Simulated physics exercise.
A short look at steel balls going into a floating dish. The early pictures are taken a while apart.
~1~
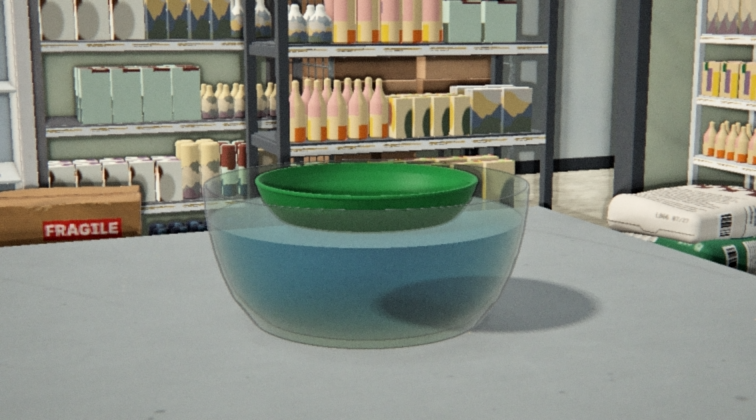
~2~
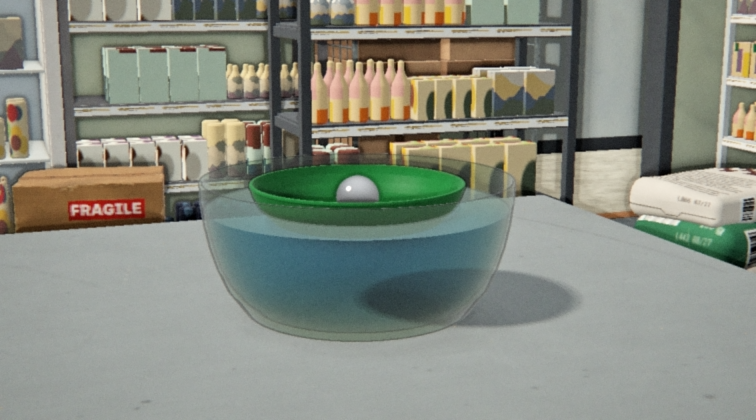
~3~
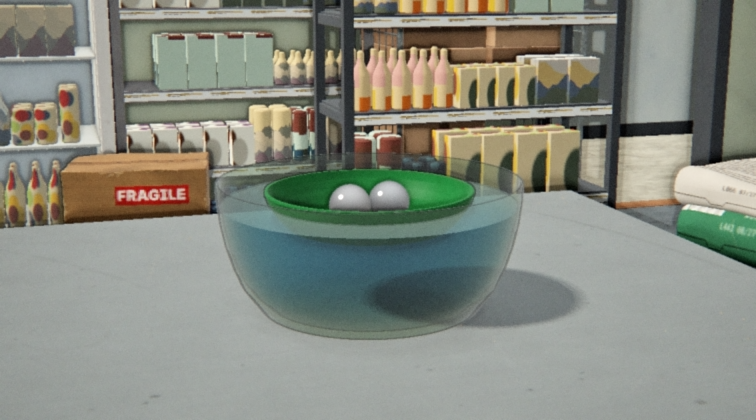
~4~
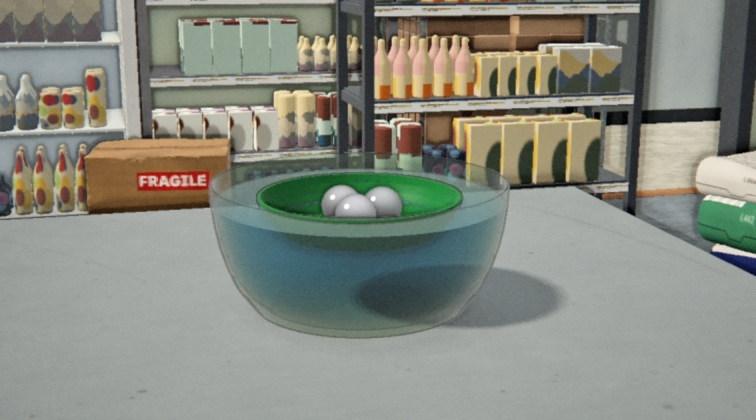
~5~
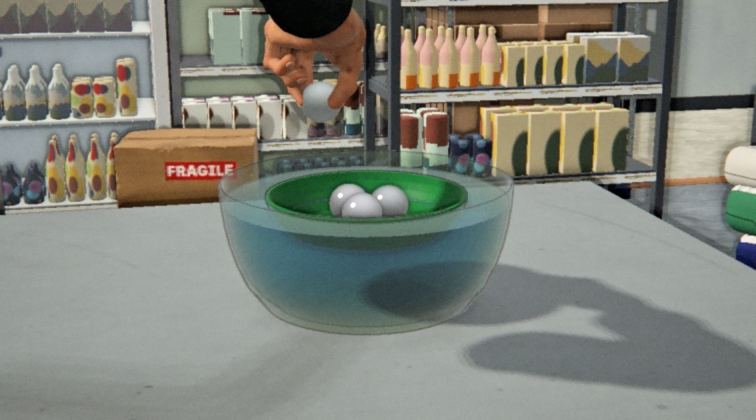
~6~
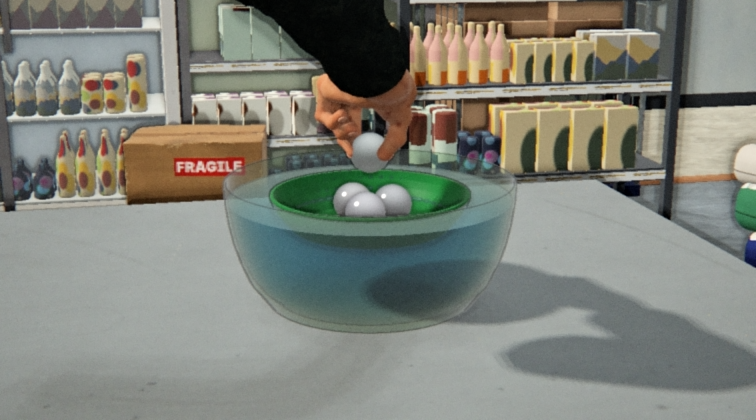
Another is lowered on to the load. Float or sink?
It goes under.
Shortly, the steel ball is in and the dish dips.
Then, water pours in over its edge.
At the finish, the dish lies on the bottom with its load.
